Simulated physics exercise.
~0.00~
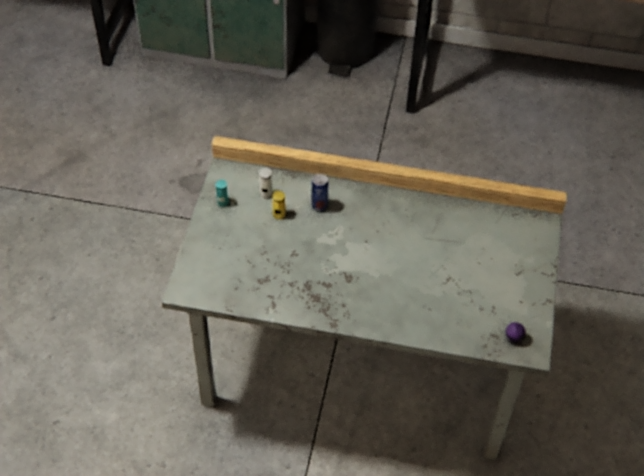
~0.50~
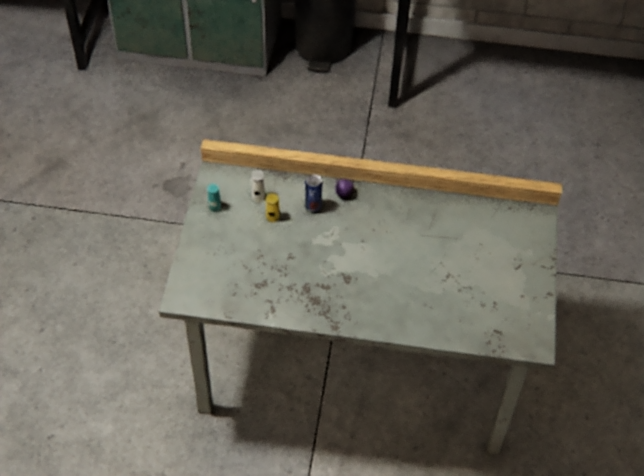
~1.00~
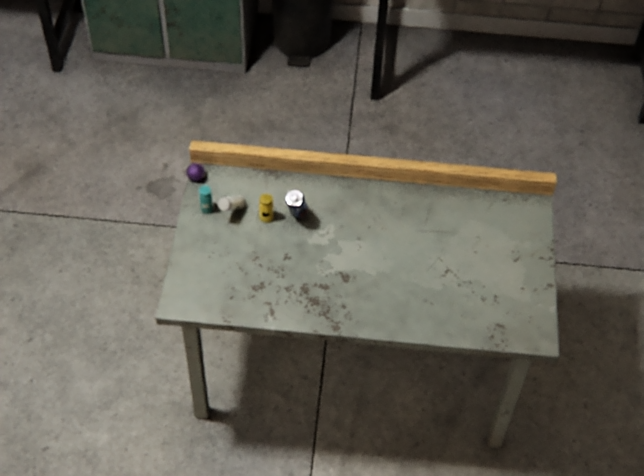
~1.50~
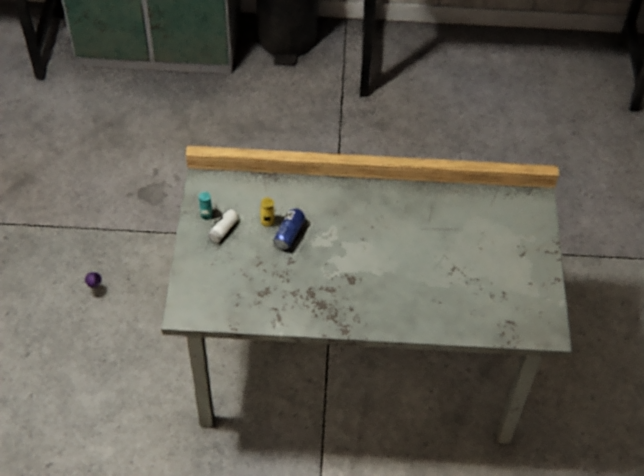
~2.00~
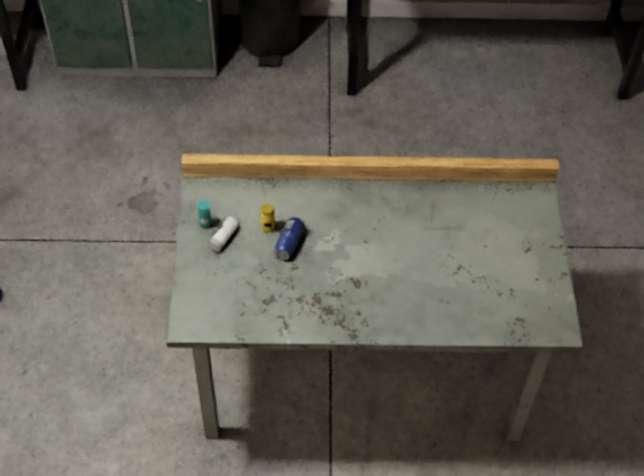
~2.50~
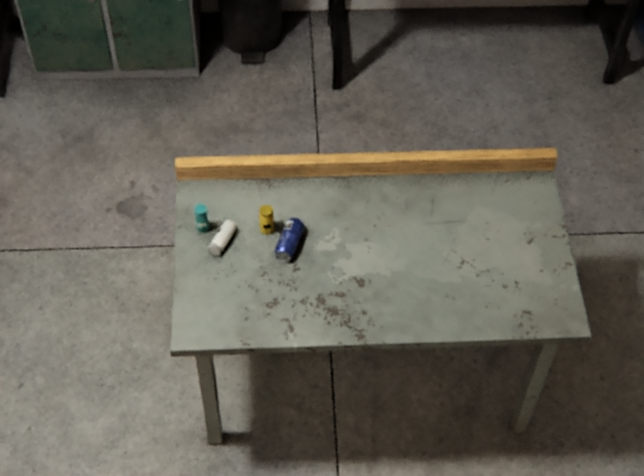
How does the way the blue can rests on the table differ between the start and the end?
At the start the blue can stands upright, but by the end it is lying on its side on the table.
